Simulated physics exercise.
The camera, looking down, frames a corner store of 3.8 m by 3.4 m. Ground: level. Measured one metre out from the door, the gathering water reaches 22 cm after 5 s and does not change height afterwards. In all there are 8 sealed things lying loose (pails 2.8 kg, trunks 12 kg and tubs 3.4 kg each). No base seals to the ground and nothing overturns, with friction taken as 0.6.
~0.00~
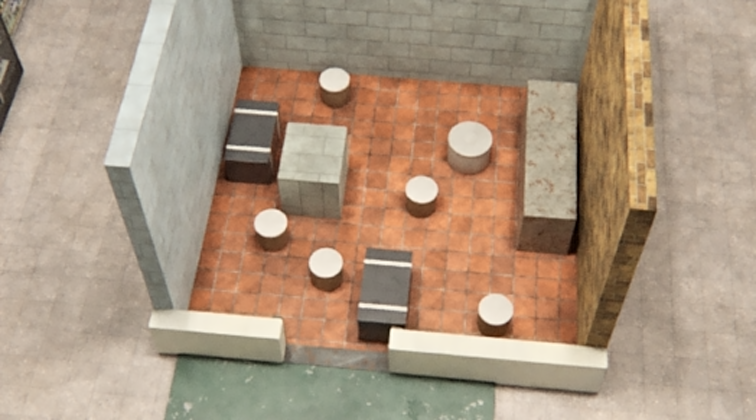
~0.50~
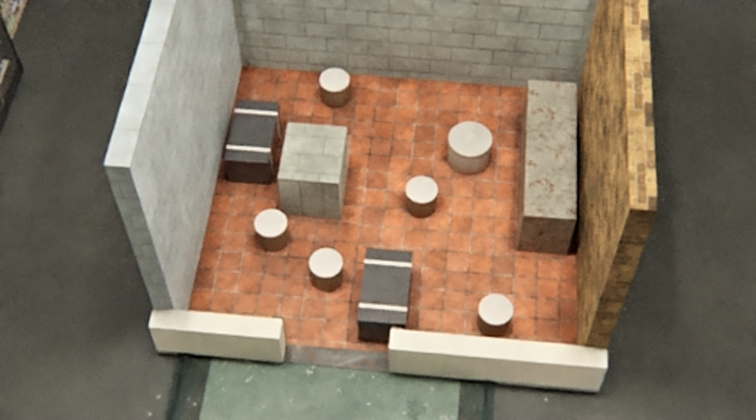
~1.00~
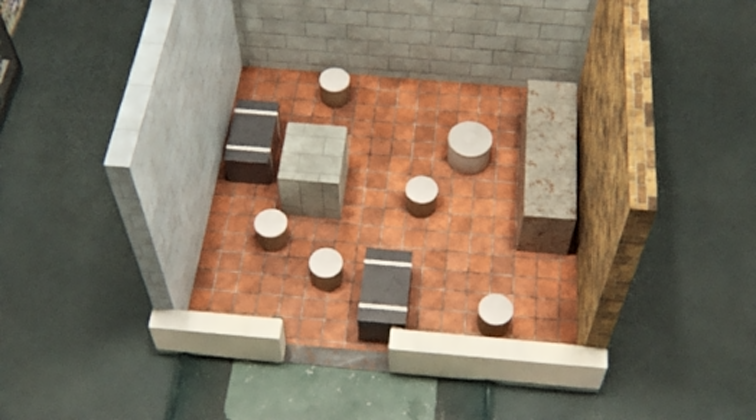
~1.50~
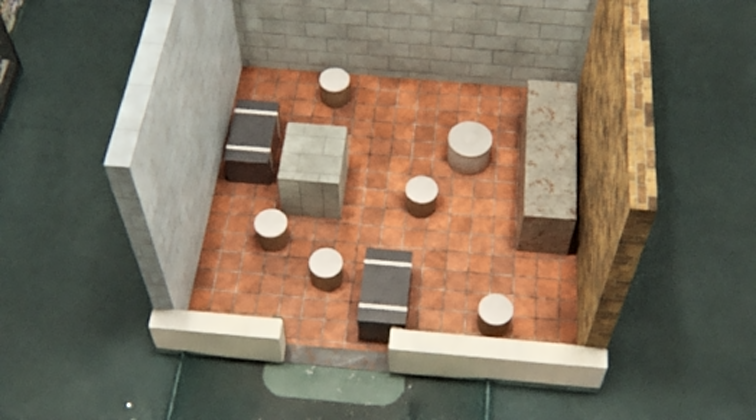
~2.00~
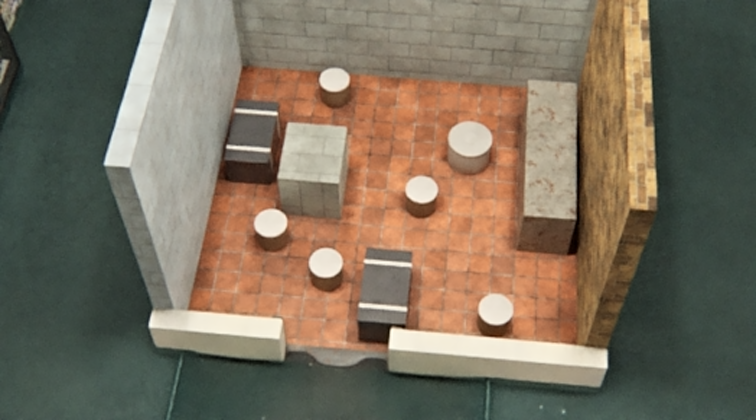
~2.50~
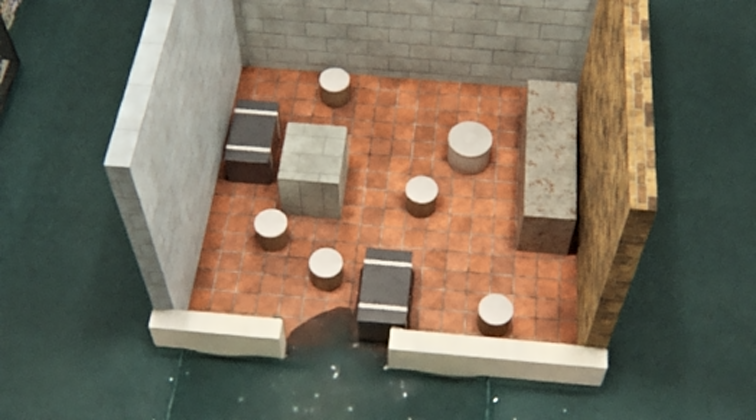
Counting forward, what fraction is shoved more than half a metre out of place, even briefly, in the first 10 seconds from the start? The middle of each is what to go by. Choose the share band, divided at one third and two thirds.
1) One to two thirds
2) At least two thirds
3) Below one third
2, at least two thirds.
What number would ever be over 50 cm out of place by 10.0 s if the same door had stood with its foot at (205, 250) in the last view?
Then 5 of them would.
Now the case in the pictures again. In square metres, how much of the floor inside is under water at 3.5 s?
Roughly 1.5 m2 of it is wet.
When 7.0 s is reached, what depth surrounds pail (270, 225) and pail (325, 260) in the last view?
7 and 7 cm.
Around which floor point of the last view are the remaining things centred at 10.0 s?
Close to pixel (407, 190).
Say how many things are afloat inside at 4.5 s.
Then: 1.
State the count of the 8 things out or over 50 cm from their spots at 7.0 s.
The number comes to 4.
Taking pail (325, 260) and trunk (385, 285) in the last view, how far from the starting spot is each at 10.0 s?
They sit 60 cm and 100 cm away, in the order given.
After 3.5 s 0 of 8 are over 50 cm from their spots; 0 afloat.
After 4.5 s 1 of 8 are over 50 cm from their spots; 1 afloat.
After 7.0 s 4 of 8 are over 50 cm from their spots; 4 afloat.
After 10.0 s 7 of 8 are over 50 cm from their spots, and 7 have been at some point; 6 afloat.
